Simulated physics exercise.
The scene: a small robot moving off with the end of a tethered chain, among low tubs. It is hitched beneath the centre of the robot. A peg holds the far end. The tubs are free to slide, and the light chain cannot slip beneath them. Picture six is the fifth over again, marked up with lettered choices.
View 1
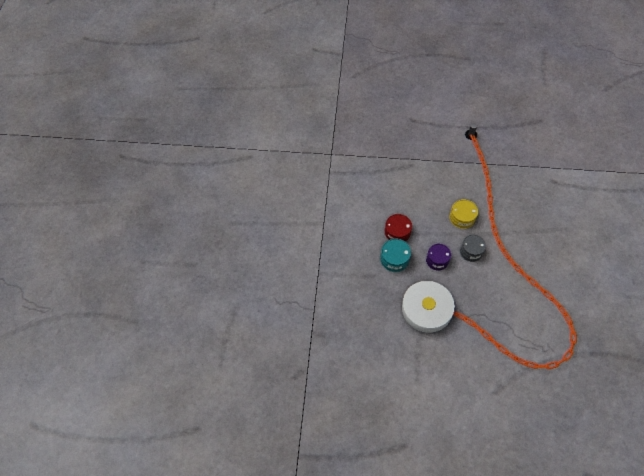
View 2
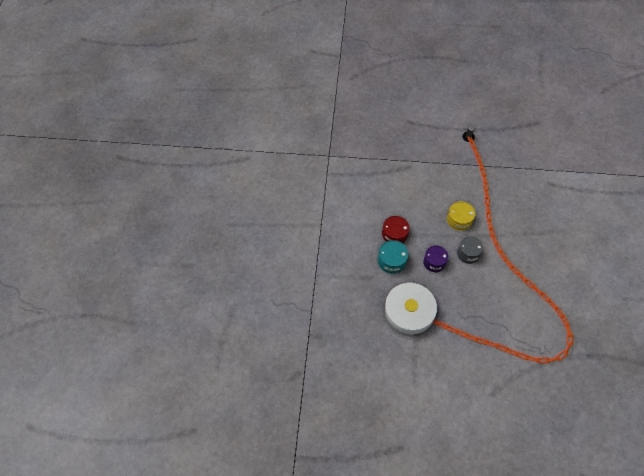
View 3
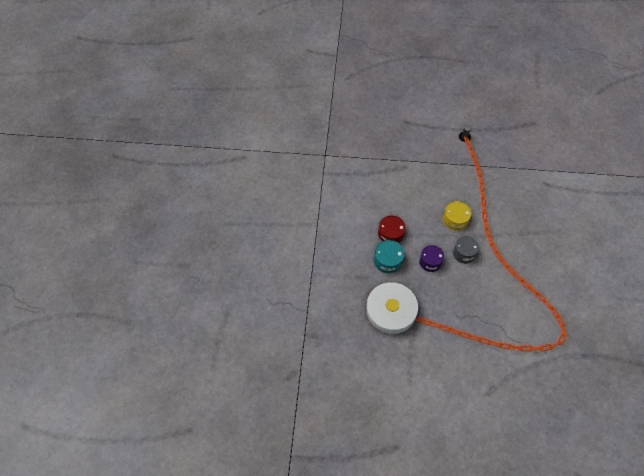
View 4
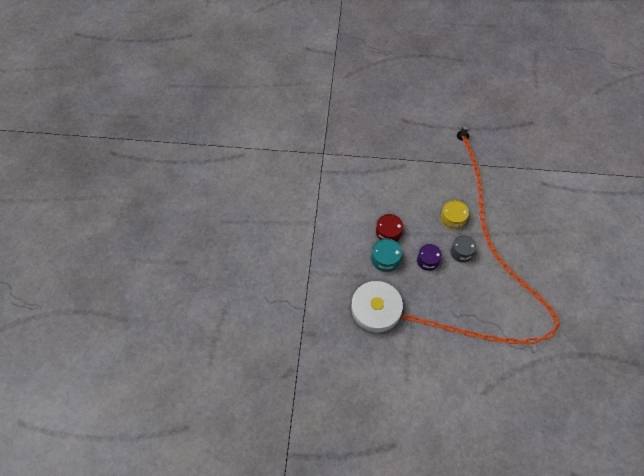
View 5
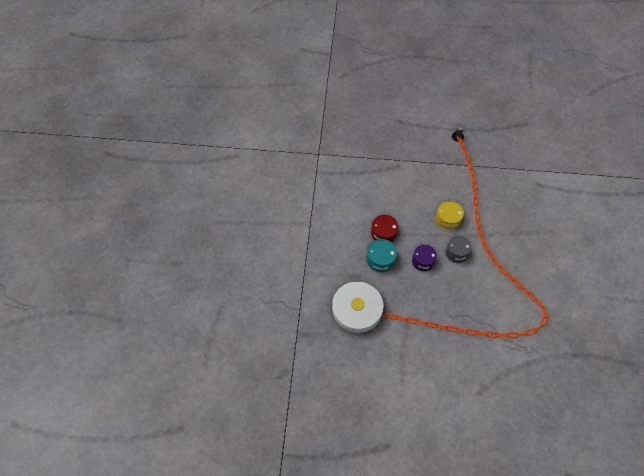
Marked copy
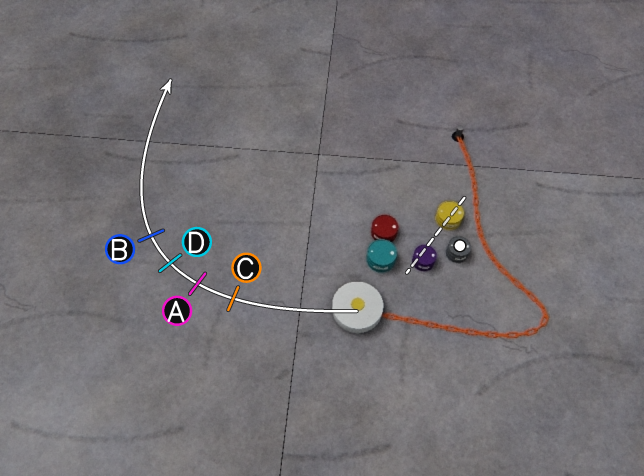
On a grey slab floor, a round white robot moves left past five small coloured tubs, drawing an orange chain behind it.
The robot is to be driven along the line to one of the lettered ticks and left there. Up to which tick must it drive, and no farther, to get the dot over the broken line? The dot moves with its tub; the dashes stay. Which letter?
It must go as far as D.
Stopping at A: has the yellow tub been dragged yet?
By then, no.
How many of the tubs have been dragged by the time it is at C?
The count is none.
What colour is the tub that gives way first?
Grey.
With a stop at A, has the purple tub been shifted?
By then, no.
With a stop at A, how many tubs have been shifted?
One.
On the marked copy, A at (198, 284); B at (151, 236); C at (233, 299); D at (170, 263); the dashed line at (437, 234); the route from (357, 311) via (154, 241) to (171, 80); the white dot at (460, 246).
Taking D. A third of the way, robot (284, 305); grey tub (458, 250).
Two thirds of the way, robot (215, 289); grey tub (458, 250).
When it is over, robot (168, 259); purple tub (411, 242); grey tub (427, 230); yellow tub (439, 213); the dot on the grey tub is over the dashed line.
As for the rest, A leaves the dotted tub short, at (452, 246); B does it too, but is farther than needed; C leaves the dotted tub short, at (458, 250).
